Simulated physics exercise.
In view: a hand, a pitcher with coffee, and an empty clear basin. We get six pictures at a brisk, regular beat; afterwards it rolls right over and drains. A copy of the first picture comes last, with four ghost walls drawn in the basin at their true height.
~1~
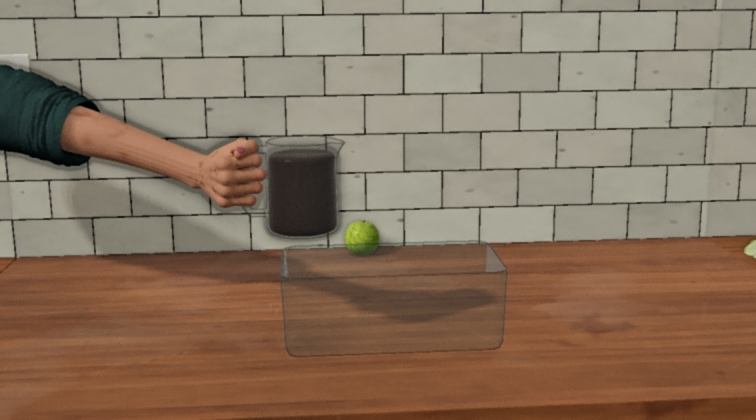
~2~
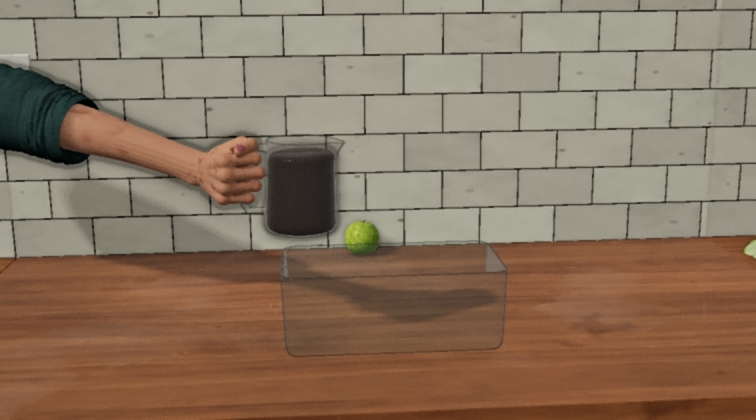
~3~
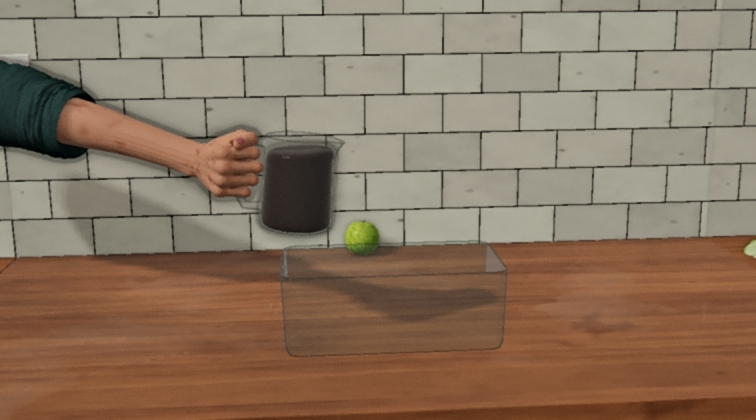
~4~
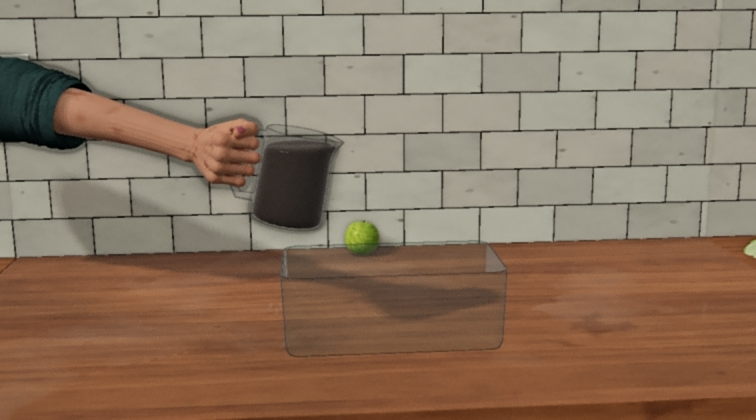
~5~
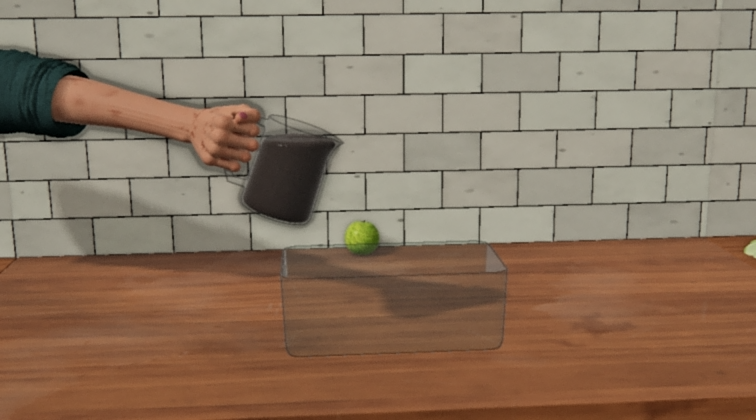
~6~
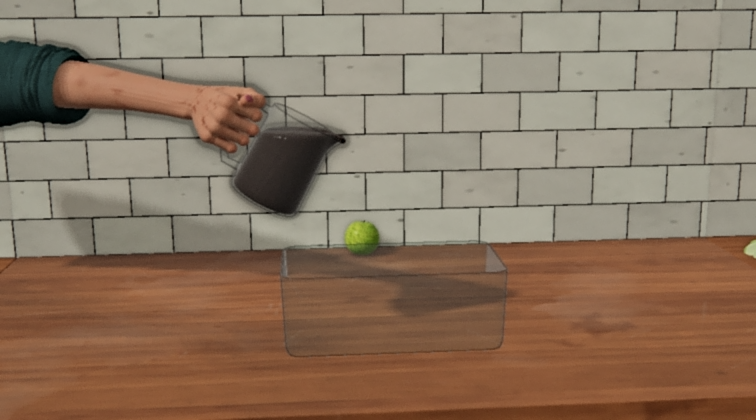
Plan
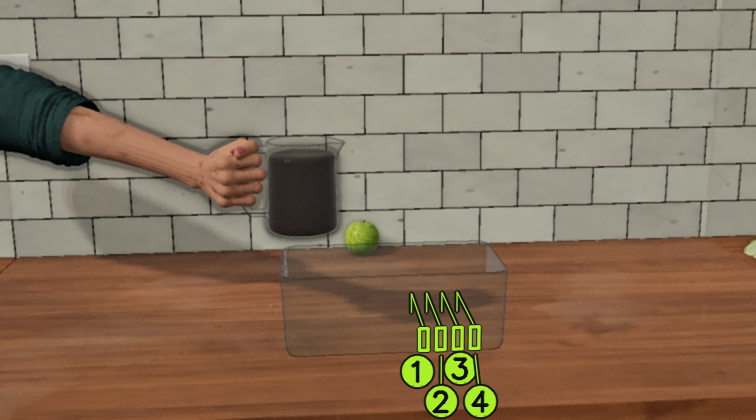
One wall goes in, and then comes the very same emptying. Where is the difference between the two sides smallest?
Place 2 does it best.
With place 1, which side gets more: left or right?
The right one.
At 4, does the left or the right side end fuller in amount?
More ends on the left.
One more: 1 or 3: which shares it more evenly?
Place 1.
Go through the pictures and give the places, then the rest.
In the first frame, upright, lip at (344, 142); basin from (286, 355) to (503, 347); nothing has left yet.
In the second frame, upright, lip at (343, 142); nothing has left yet.
In the third frame, tipped about 5°, lip at (343, 142); nothing has left yet.
In the fourth frame, tipped about 11°, lip at (343, 142); nothing has left yet.
In the fifth frame, tipped about 19°, lip at (343, 142); nothing has left yet.
In the sixth frame, tipped about 29°, lip at (342, 142); nothing has left yet.
In lime, 1 at (424, 356); 2 at (441, 356); 3 at (458, 355); 4 at (475, 354).
With 1, about 29 % ends left of the wall and 68 % right of it; 3 % is lost outside.
With 2, about 50 % ends left of the wall and 45 % right of it; 5 % is lost outside.
With 3, about 82 % ends left of the wall and 14 % right of it; 4 % is lost outside.
With 4, about 84 % ends left of the wall and 9 % right of it; 7 % is lost outside.
